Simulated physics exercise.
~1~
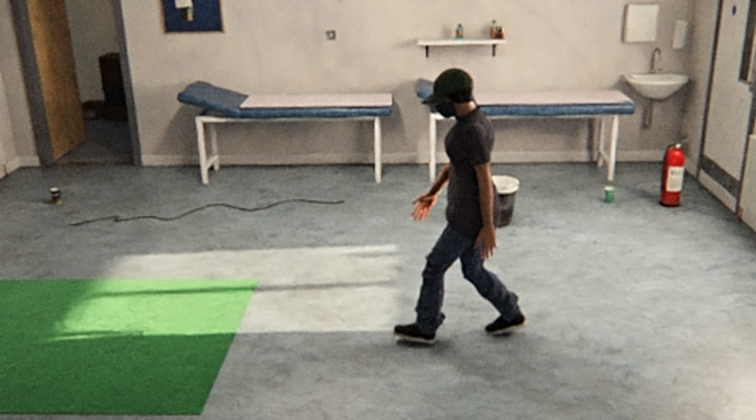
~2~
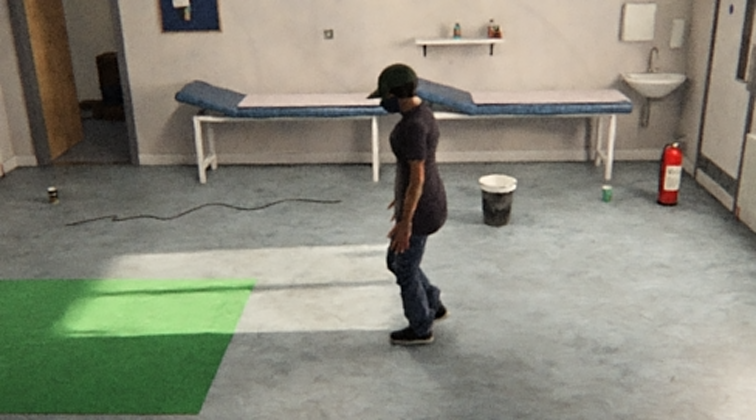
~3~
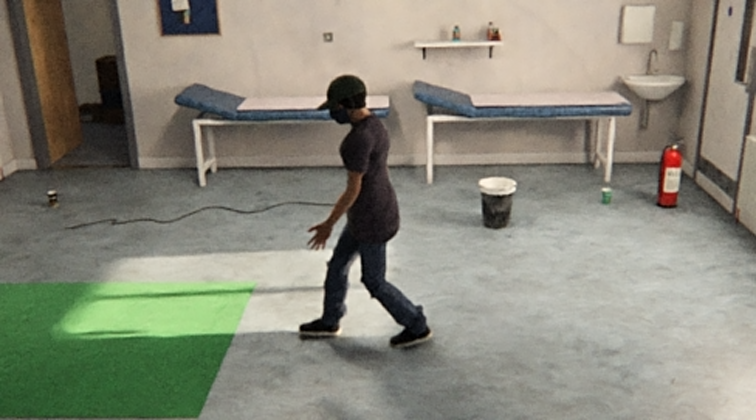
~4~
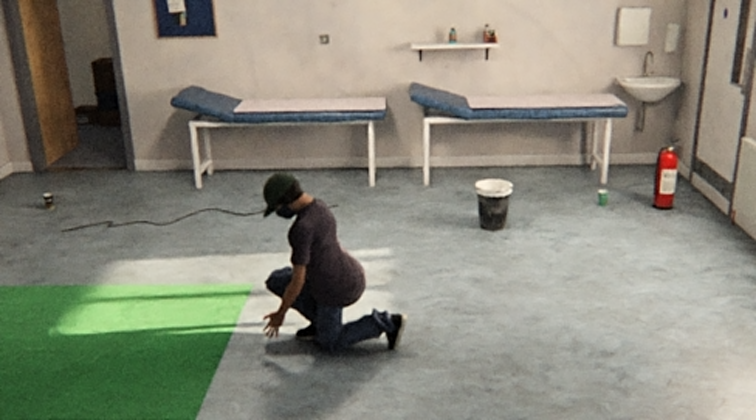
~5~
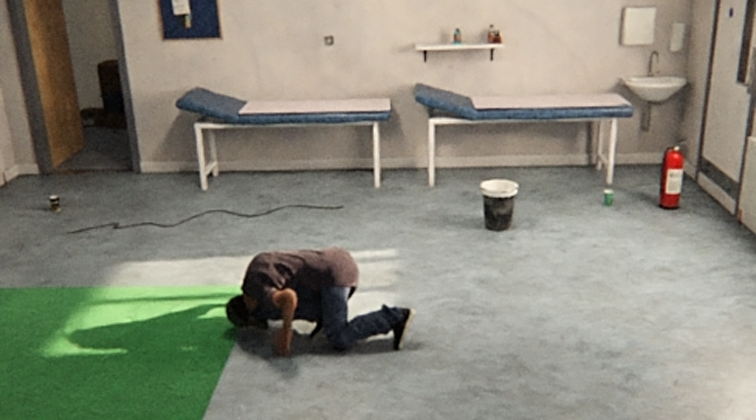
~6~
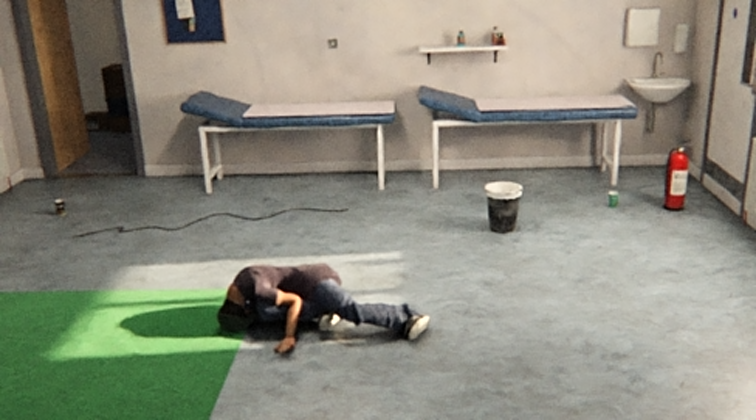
A person in a dark cap, dark shirt and jeans walks left across the grey floor of a pale-walled room, seen from slightly above by a gently swaying camera. A bright green mat covers the lower left, while two blue-topped couches, a bucket, a sink and a red extinguisher stand behind and to the right. Nearing the mat, the person sinks to their knees, arms lowered, then folds forward with head down and hands near the floor. The body slumps onto the floor and lies curled, head just over the mat's near edge, hips and legs short of it.
